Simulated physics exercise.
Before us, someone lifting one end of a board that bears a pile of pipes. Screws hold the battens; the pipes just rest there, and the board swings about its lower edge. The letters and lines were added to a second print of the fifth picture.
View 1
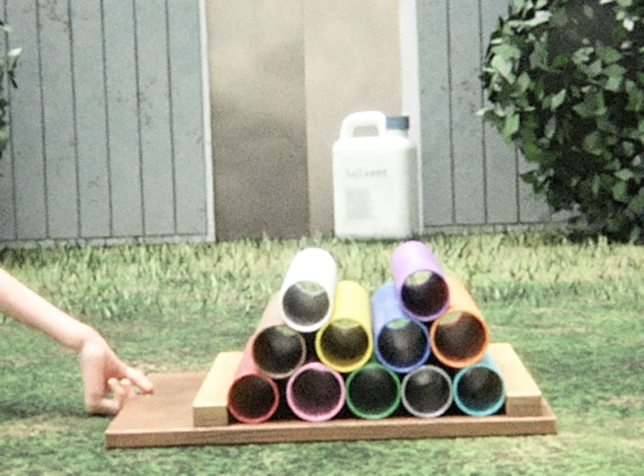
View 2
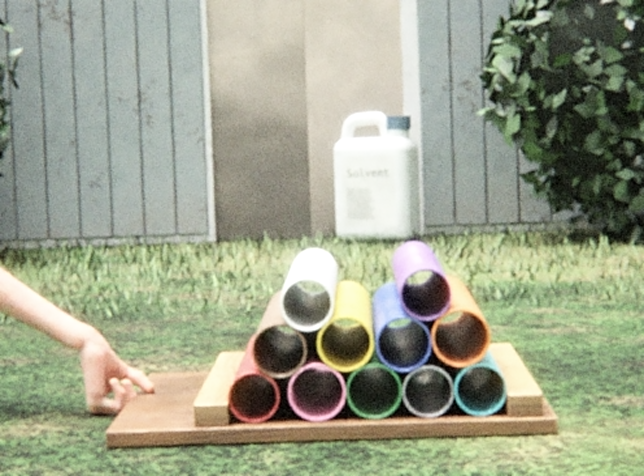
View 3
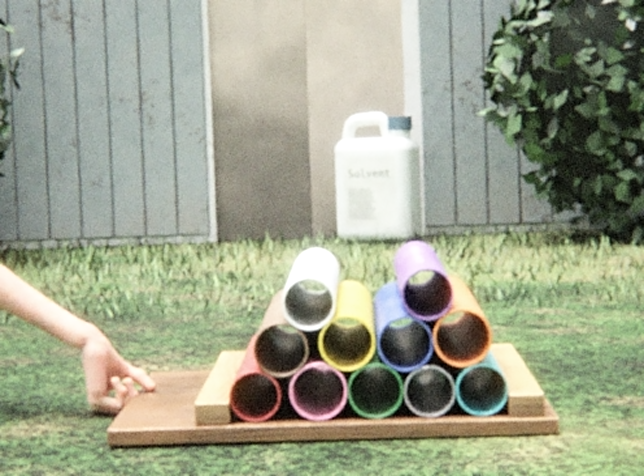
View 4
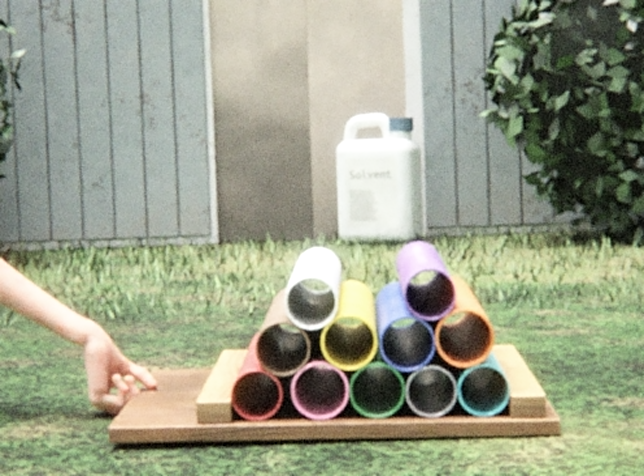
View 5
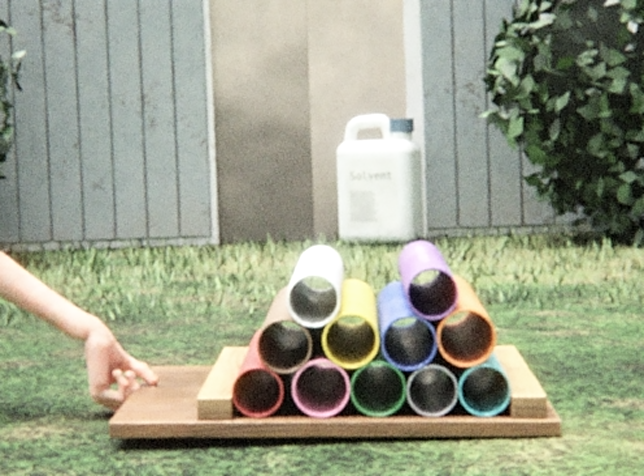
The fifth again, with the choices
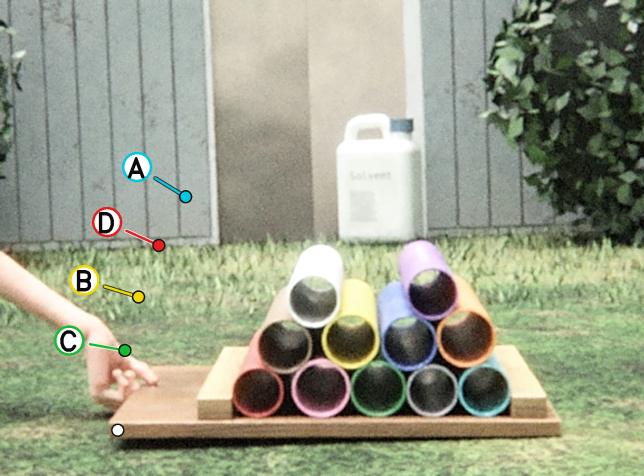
A hand reaches in from the left on a lawn, seen from the front at a low level, with a grey fence, a leafy bush and a white solvent jug behind. It grips a brown board carrying stacked pipes, white and purple on top, yellow, blue and orange among those below, between pale battens. The board's left end rises very slightly, the pipes barely shifting with it.
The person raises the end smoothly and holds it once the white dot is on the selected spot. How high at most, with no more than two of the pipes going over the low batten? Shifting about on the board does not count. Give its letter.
The highest mark that will do is B.
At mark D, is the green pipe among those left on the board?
Yes, with D.
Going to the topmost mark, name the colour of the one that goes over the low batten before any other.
It is the orange one.
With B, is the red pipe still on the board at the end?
Yes.
On the marked copy, A at (186, 196); B at (138, 297); C at (125, 350); D at (159, 246); the white dot at (118, 430).
Taking B. A third of the way, board at 14°.
Two thirds of the way, board at 19°.
When it is over, board at 19°, two over the low batten (orange, purple).
As for the rest, A six over the low batten; C none over the low batten; D five over the low batten.
